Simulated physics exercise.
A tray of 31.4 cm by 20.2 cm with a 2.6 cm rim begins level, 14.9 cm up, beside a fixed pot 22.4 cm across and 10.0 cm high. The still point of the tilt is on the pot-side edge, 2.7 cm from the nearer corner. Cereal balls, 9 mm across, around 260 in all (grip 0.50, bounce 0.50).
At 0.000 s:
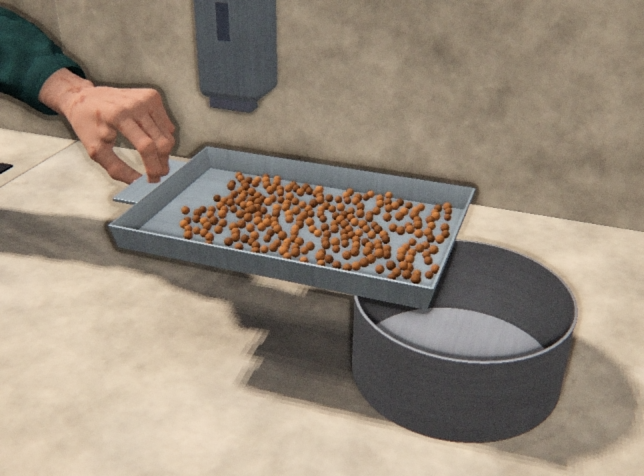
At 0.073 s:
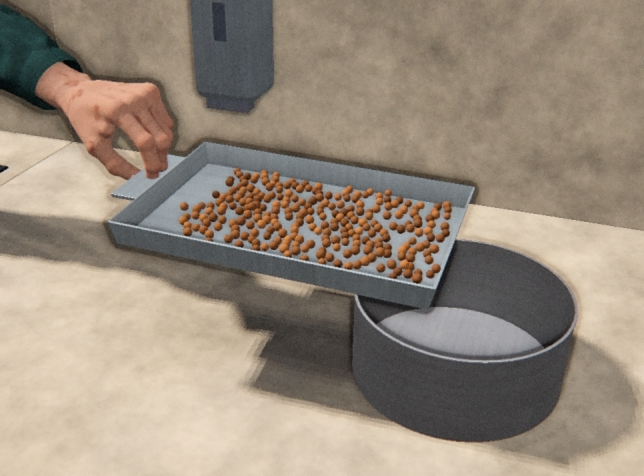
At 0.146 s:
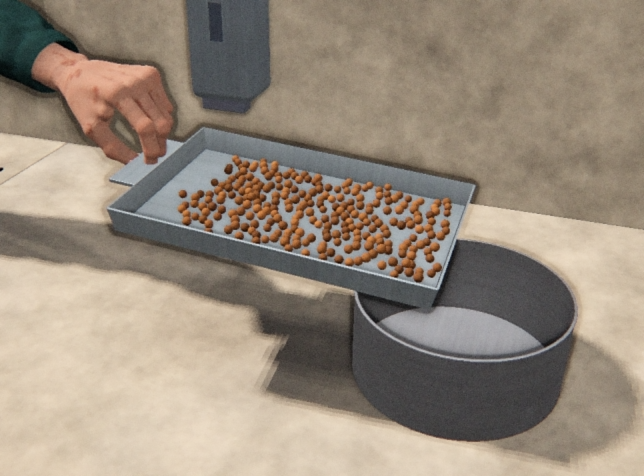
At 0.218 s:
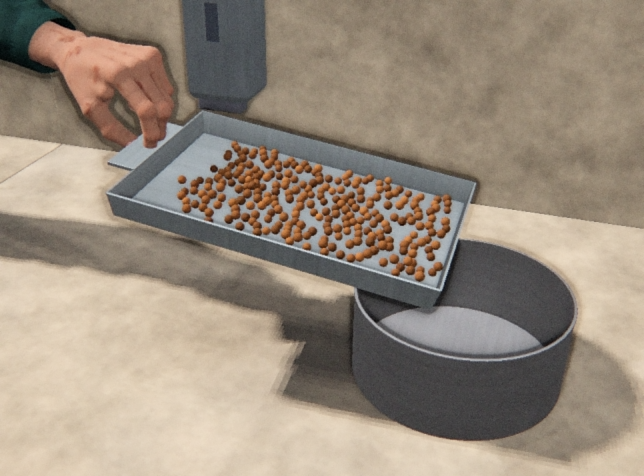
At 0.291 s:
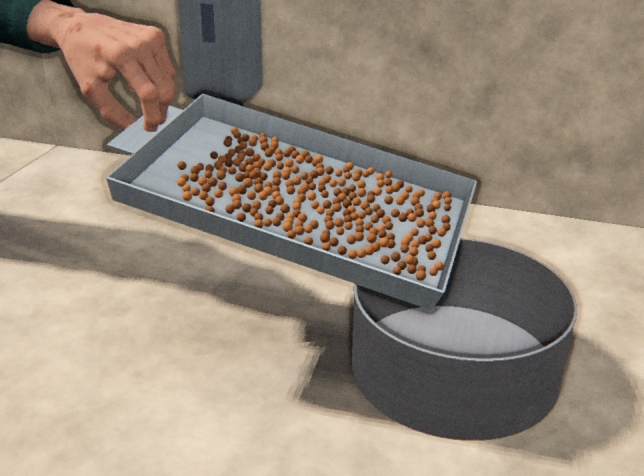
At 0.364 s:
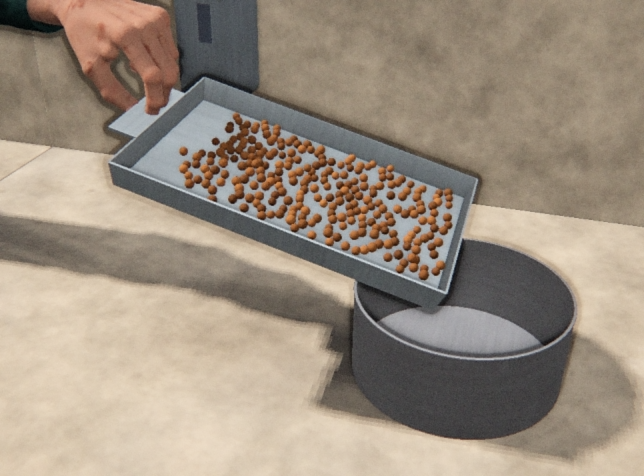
A shallow gray tray covered in small brown balls tilted steadily as a hand in a green sleeve raised its left end, while its right end stayed low over a round dark pot.
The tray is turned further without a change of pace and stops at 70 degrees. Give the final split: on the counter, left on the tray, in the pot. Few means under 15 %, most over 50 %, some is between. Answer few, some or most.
Counter: Few, tray: Most, pot: Few.
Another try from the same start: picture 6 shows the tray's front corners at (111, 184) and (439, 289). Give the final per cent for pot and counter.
Pot 0, counter 0.
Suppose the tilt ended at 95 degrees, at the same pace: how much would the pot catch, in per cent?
It would be near 70 per cent.
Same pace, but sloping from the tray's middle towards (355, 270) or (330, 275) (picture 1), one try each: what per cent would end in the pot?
About 0 and 0 per cent.
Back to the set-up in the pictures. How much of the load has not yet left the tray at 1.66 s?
About 100 per cent.
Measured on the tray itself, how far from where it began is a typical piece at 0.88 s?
About 9 cm.
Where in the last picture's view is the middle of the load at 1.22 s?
Around (434, 211).
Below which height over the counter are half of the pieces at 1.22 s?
About 20 cm.
Then, at 0.88 s, tilt 41 degrees; the tray holds 100 %, the pot 0 %.
Then, at 1.22 s, tilt 59 degrees; the tray holds 100 %, the pot 0 %.
After 1.66 s, tilt 70 degrees; the tray holds 100 %, the pot 0 %.
In the end, at 2.0 s, counter 0 %, tray 100 %, pot 0 %.
